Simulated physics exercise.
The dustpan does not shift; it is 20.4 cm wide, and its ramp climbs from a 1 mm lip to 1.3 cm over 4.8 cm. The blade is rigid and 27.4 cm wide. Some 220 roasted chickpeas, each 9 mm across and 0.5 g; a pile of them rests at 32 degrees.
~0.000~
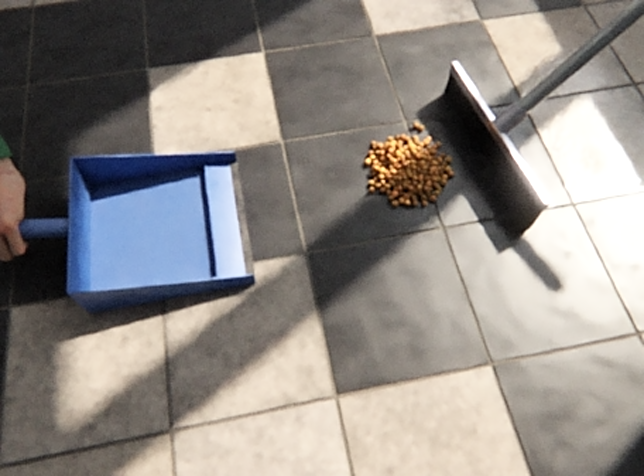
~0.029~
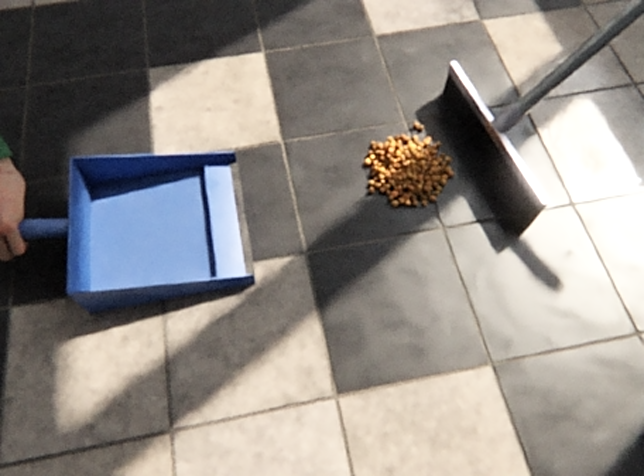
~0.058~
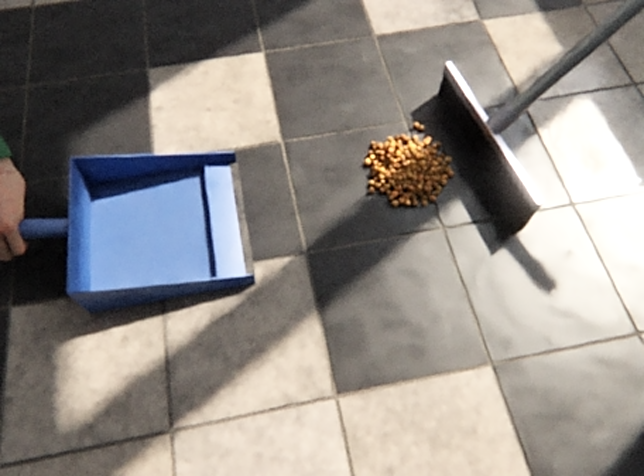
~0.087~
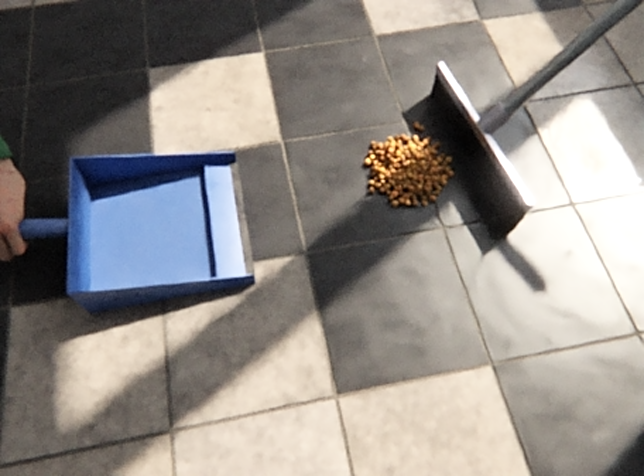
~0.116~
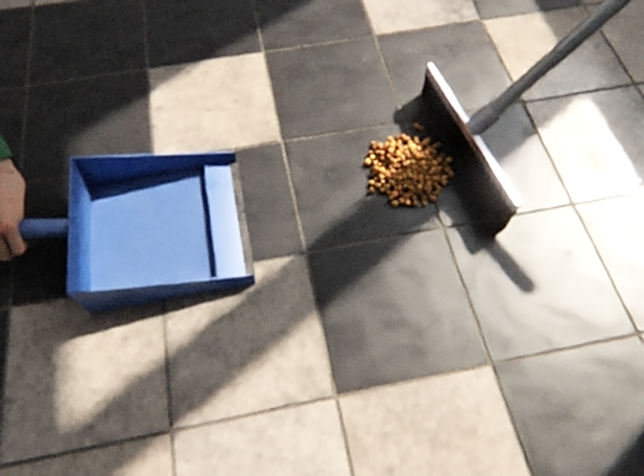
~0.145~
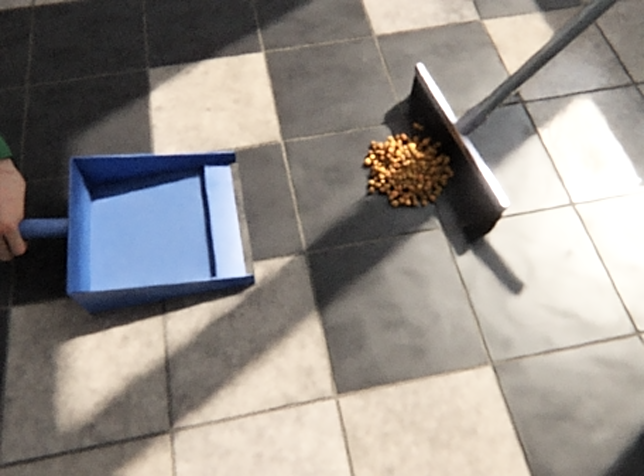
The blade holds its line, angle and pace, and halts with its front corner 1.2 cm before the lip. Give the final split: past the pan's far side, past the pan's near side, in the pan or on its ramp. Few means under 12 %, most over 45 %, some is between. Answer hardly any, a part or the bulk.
Far side: A part, near side: Hardly any, pan: A part.
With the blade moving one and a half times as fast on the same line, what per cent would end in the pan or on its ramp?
It would be near 40 per cent.
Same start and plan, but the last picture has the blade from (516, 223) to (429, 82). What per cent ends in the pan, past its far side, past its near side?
Pan 35, far 5, near 20.
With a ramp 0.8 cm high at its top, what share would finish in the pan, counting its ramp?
Then about 20 per cent.
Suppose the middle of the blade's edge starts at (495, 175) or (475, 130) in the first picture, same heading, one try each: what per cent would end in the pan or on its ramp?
About 25 and 15 per cent.
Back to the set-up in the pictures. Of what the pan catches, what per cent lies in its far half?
About 80 per cent.
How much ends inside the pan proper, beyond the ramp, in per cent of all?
About 0 per cent.
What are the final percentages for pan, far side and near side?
Far side 15; near side 0; pan 20.
After 0.39 s, middle of the blade 18 cm from the lip; 0 % over the lip, far side 10 %, near side 0 %.
After 0.55 s, middle of the blade 8 cm from the lip; 0 % over the lip, far side 15 %, near side 0 %.
Then, at 0.84 s, middle of the blade 3 cm from the lip; 20 % over the lip, far side 15 %, near side 0 %.
At rest (1.1 s), far side 15 %, near side 0 %, pan 20 %, in front of the lip or behind the blade 60 %.
